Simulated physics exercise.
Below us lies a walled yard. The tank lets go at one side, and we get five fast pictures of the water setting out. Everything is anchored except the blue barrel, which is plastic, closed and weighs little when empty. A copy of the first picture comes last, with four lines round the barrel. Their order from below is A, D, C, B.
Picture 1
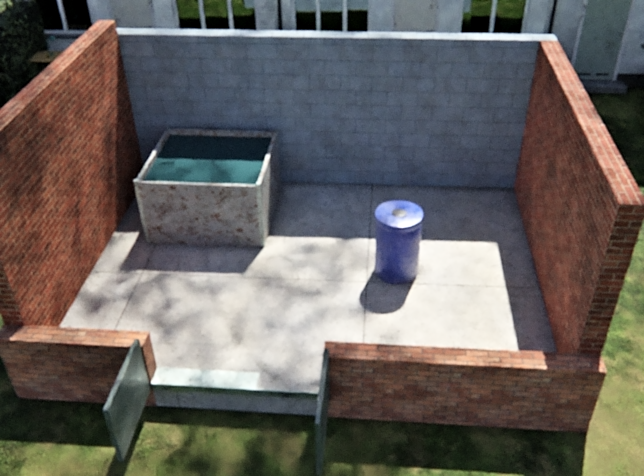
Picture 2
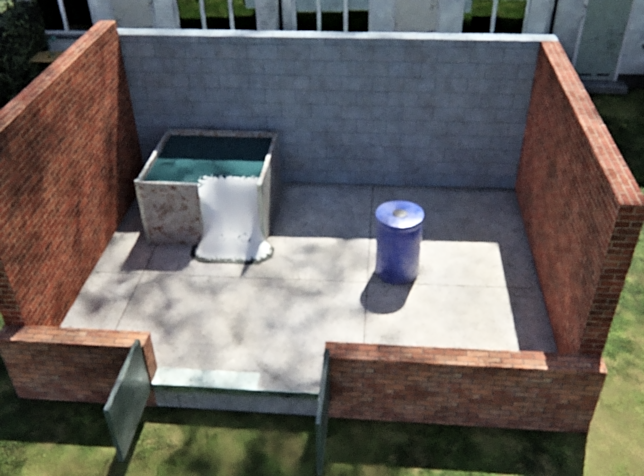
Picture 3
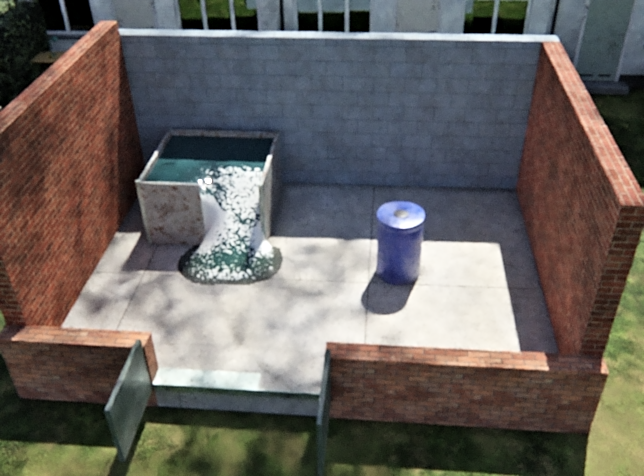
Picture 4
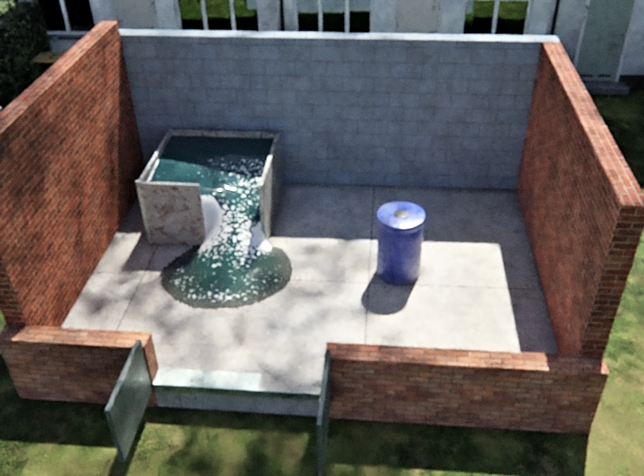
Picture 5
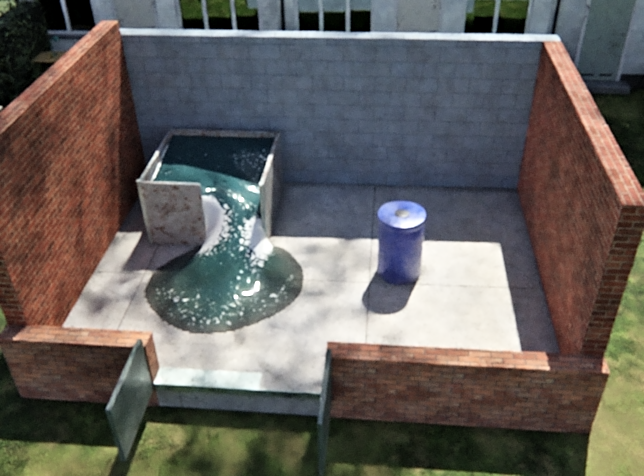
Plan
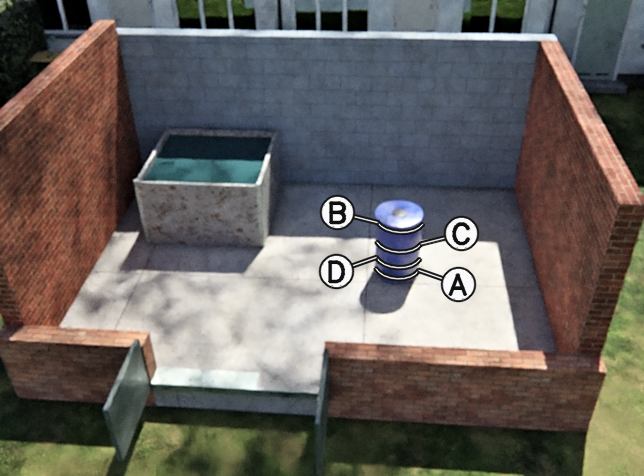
In a walled yard, green water pours from a stone tank and spreads across the paving.
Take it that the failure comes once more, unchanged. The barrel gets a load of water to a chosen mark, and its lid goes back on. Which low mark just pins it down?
Line A just does it.
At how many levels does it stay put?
All four.
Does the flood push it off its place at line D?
No.
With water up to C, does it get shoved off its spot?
No.
On the marked copy, A at (397, 278); B at (400, 232); C at (398, 252); D at (397, 267); from the bottom up A, D, C, B.
If A is chosen, it does not move.
If B is chosen, it does not move.
If C is chosen, it does not move.
If D is chosen, it does not move.
